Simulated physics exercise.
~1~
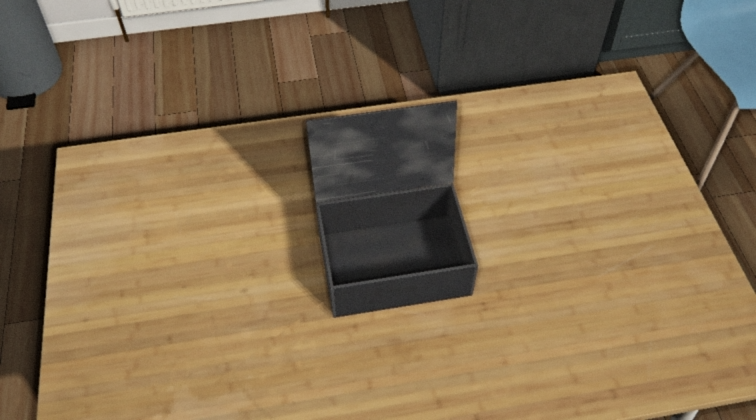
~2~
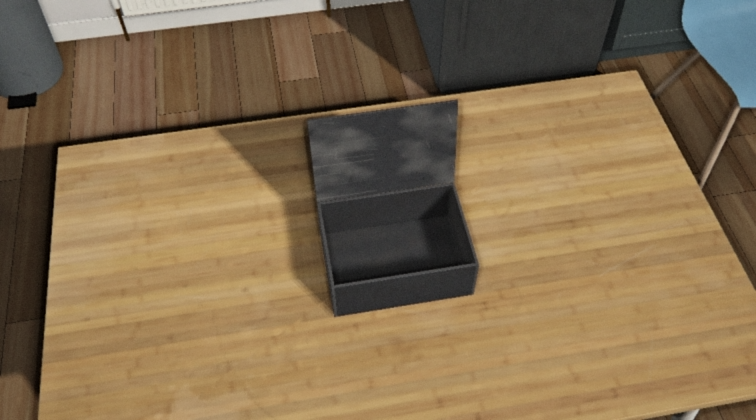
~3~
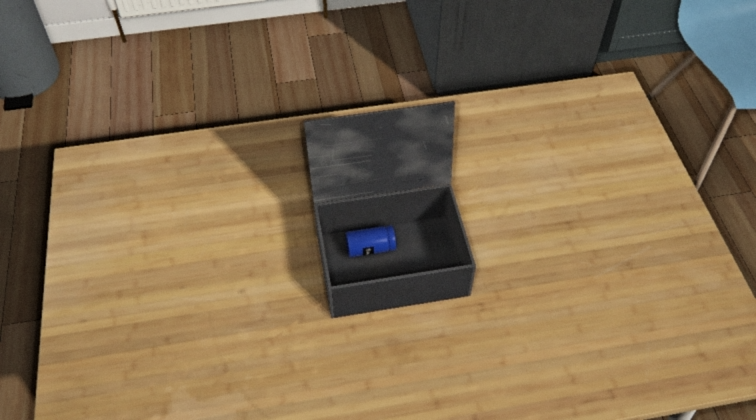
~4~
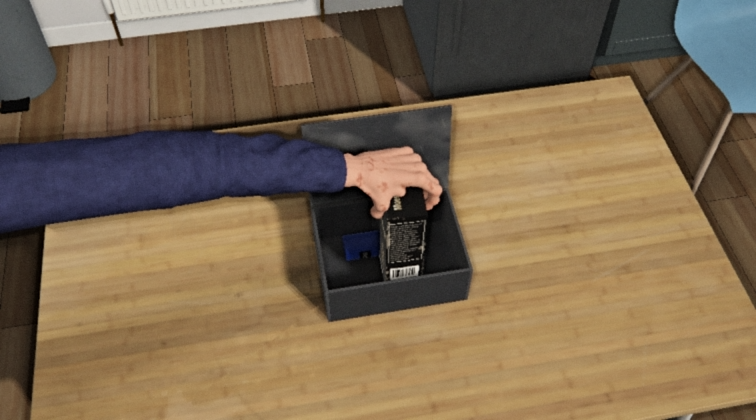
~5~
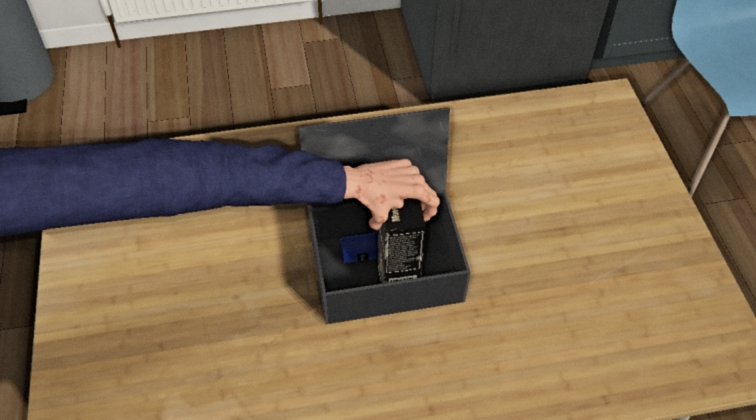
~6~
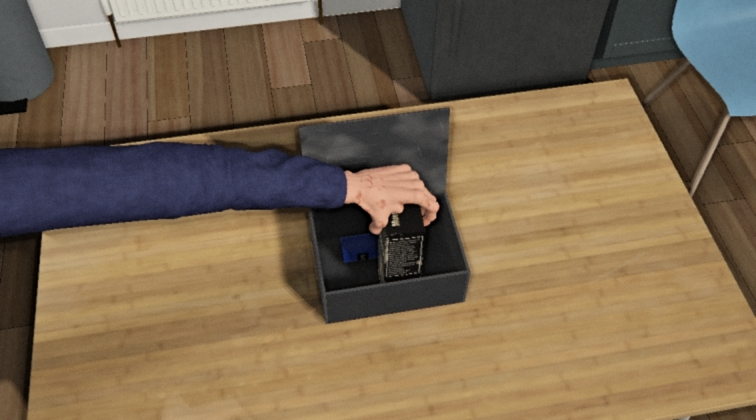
A hand in a dark blue sleeve lowering a black carton into an open black box beside a blue shaker already inside.
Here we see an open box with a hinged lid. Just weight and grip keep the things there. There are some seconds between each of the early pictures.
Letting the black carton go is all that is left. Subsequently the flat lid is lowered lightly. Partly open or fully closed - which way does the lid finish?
Partly open.
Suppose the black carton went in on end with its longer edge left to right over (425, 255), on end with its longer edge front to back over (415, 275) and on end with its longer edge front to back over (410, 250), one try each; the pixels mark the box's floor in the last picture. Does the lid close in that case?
First try: A gap remains; second try: A gap remains; third try: A gap remains.
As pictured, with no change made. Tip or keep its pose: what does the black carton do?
Once everything settles, the black carton keeps its original angle.
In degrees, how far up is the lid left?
The lid sits around 50° above the rim.
Then, 1.30 s after the last picture, lid 78° above the rim.
Then, 1.70 s after the last picture, lid 52° above the rim.
At rest, lid 52° above the rim; both in place. Seen from the same camera at the end, black carton near (400, 252).
